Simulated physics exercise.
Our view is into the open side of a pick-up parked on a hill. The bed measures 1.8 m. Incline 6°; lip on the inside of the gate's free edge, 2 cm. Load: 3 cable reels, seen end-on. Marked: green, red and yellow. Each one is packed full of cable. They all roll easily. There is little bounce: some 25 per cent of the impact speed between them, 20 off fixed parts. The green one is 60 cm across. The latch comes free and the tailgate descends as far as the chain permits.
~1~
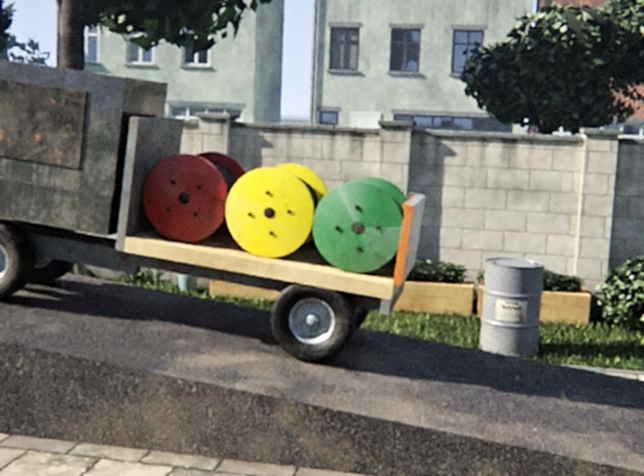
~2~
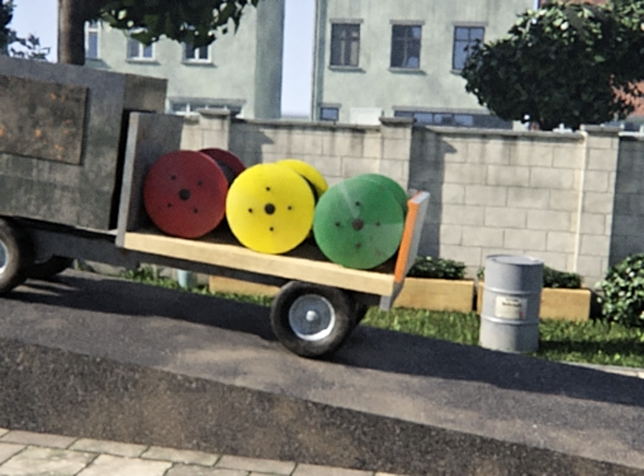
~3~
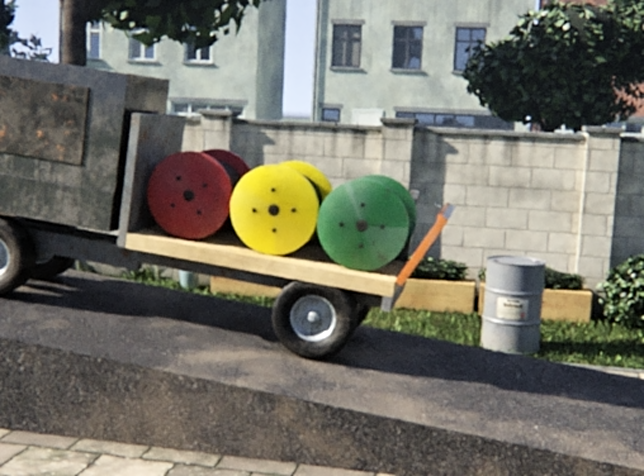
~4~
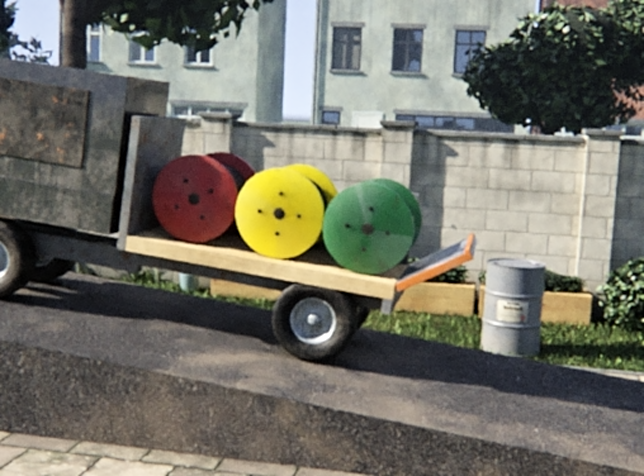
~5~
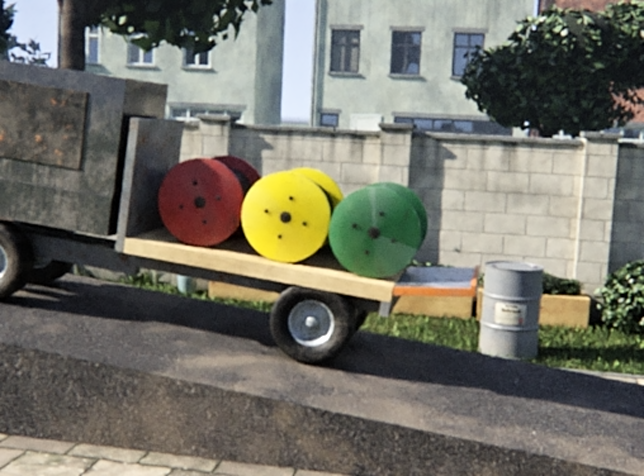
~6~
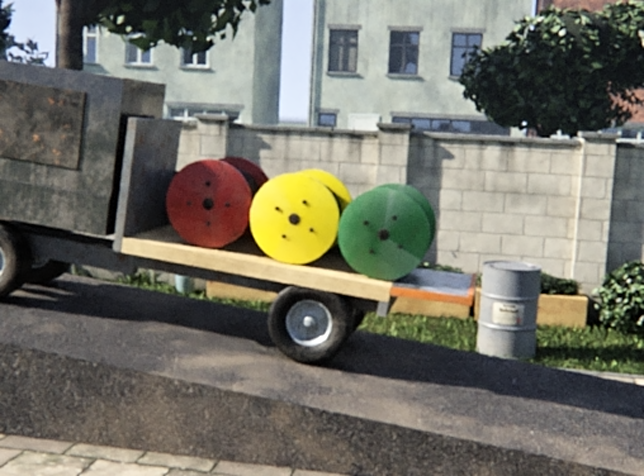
Three big reels, red, yellow and green, sat in a row on a sloping truck bed as the tailgate at the right swung down flat, and then they rolled slightly to the right together.
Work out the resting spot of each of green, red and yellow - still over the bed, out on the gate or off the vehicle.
Resting spots - green: Off the vehicle, red: Off the vehicle, yellow: Off the vehicle.
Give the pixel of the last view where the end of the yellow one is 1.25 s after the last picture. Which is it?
Roughly at (406, 238) in the last picture.
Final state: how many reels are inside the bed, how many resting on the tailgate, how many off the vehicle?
Counts in the order asked: 0, 0, 3.
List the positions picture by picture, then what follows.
In the first frame, green (357, 228), red (184, 199), yellow (269, 213); gate 84° above level, tip at (410, 208); 3 of the 3 make up the bottom layer on the bed.
In the second frame, green (358, 224), red (184, 195), yellow (270, 209); gate 81° above level, tip at (415, 206).
In the third frame, green (362, 225), red (188, 196), yellow (274, 210); gate 59° above level, tip at (443, 220).
In the fourth frame, green (368, 229), red (193, 199), yellow (279, 214); gate 28° above level, tip at (469, 256).
In the fifth frame, green (374, 233), red (199, 203), yellow (285, 218); gate 4° above level, tip at (472, 292).
In the sixth frame, green (383, 235), red (208, 204), yellow (294, 219); gate 3° below level, tip at (469, 301).
Then, 1.3 s past the sixth picture, green is dropping off the gate; red is on the bed, 55 cm short of the hinge, rolling right; yellow is on the gate, 5 cm past the hinge, rolling right; 1 of 3 is out.
Then, 3.0 s past the sixth picture, green is off the vehicle; red is dropping off the gate; yellow is off the vehicle; 3 of 3 are out.
Finally (5.0 s after the last picture), green is off the vehicle; red is out on the ground; yellow is off the vehicle; 3 of 3 are out.
